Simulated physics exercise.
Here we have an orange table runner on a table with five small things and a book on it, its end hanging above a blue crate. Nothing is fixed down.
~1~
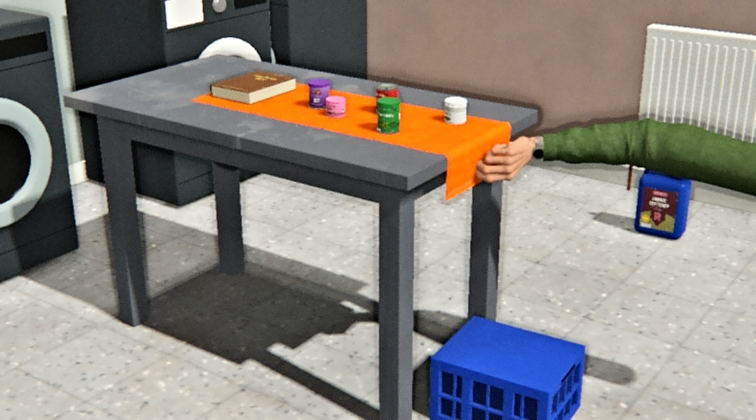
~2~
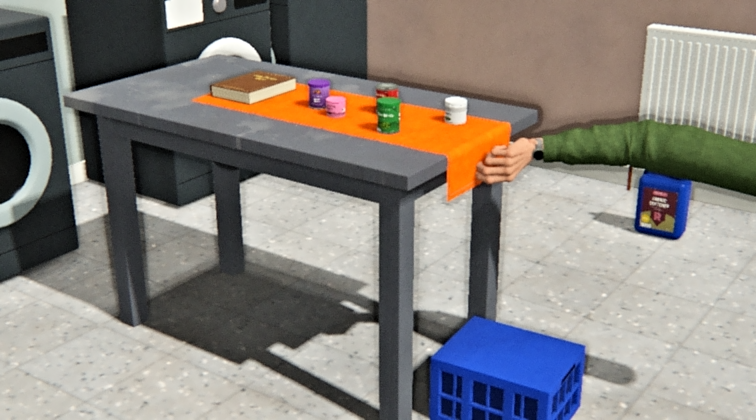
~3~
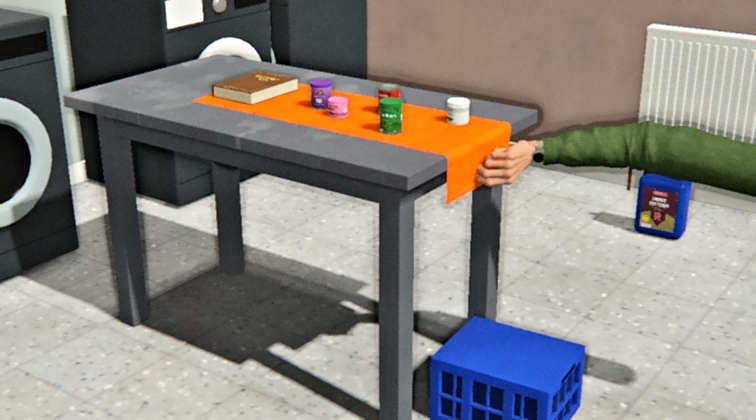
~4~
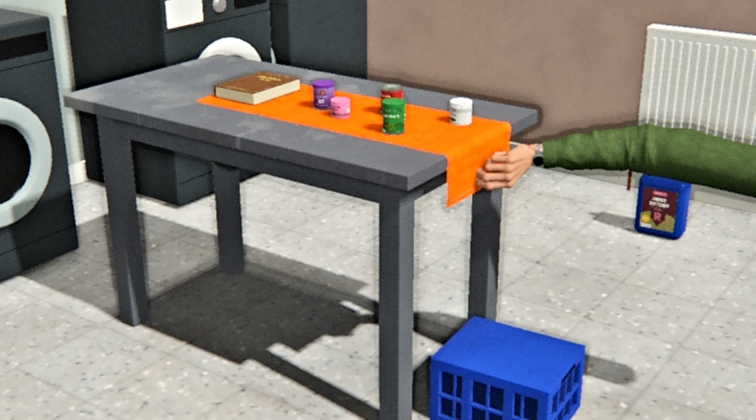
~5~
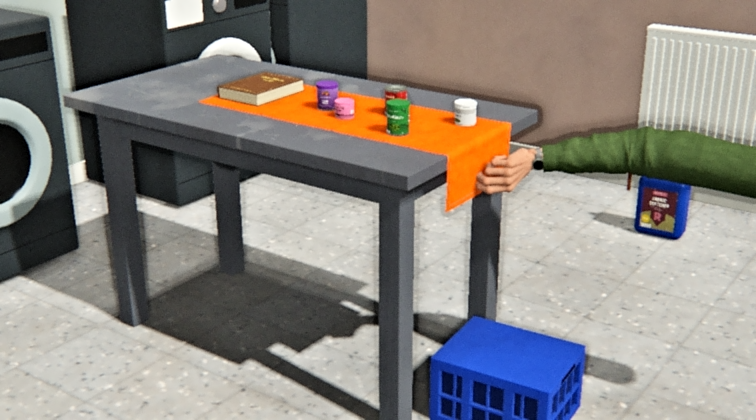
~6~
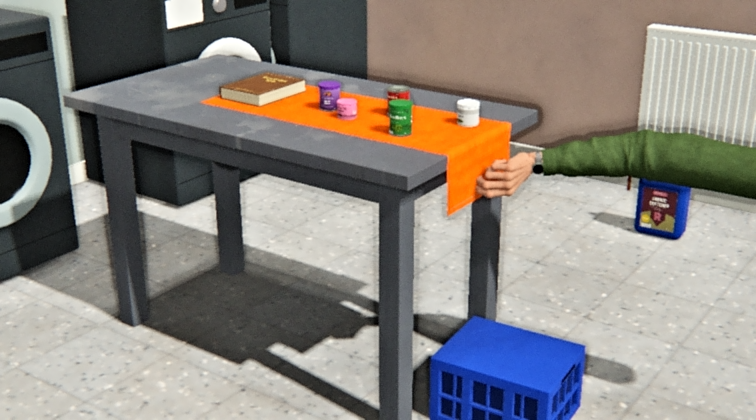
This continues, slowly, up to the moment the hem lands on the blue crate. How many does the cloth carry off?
The table loses four.
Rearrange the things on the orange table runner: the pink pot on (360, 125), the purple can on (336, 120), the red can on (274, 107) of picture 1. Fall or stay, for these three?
The pink pot comes down; the purple can falls; the red can does not fall.
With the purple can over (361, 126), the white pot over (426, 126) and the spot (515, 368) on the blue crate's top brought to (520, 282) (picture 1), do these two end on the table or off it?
The purple can stays on, the white pot comes down.
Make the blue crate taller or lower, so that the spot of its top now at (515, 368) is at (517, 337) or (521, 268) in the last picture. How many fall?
Over the edge go 3 and 1.
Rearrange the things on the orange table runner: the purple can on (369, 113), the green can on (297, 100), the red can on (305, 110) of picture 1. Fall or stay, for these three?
The purple can is carried off; the green can keeps its place on top; the red can holds on.
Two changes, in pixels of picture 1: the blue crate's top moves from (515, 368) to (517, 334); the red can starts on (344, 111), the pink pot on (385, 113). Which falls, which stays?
The red can remains up, the pink pot comes down.
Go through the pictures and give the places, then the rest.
Hem (446, 201); white pot (456, 100); green can (388, 100); red can (387, 86); pink pot (336, 99); purple can (319, 82); top of the crate (515, 368), in the first picture.
Hem (447, 202); white pot (456, 100), in the second picture.
Hem (446, 204); green can (391, 101), in the third picture.
Hem (447, 208); red can (392, 87); top of the crate (515, 368), in the fourth picture.
Hem (446, 212); pink pot (344, 101), in the fifth picture.
Hem (447, 216); white pot (468, 102); green can (401, 103); red can (398, 88); pink pot (347, 101); purple can (329, 84), in the sixth picture.
Soon after, hem near (478, 268); white pot and green can gone.
After that, hem near (478, 319); white pot, green can and red can gone.
In the end, hem on the crate; white pot, green can, red can and pink pot gone. The count of fallen things is four.
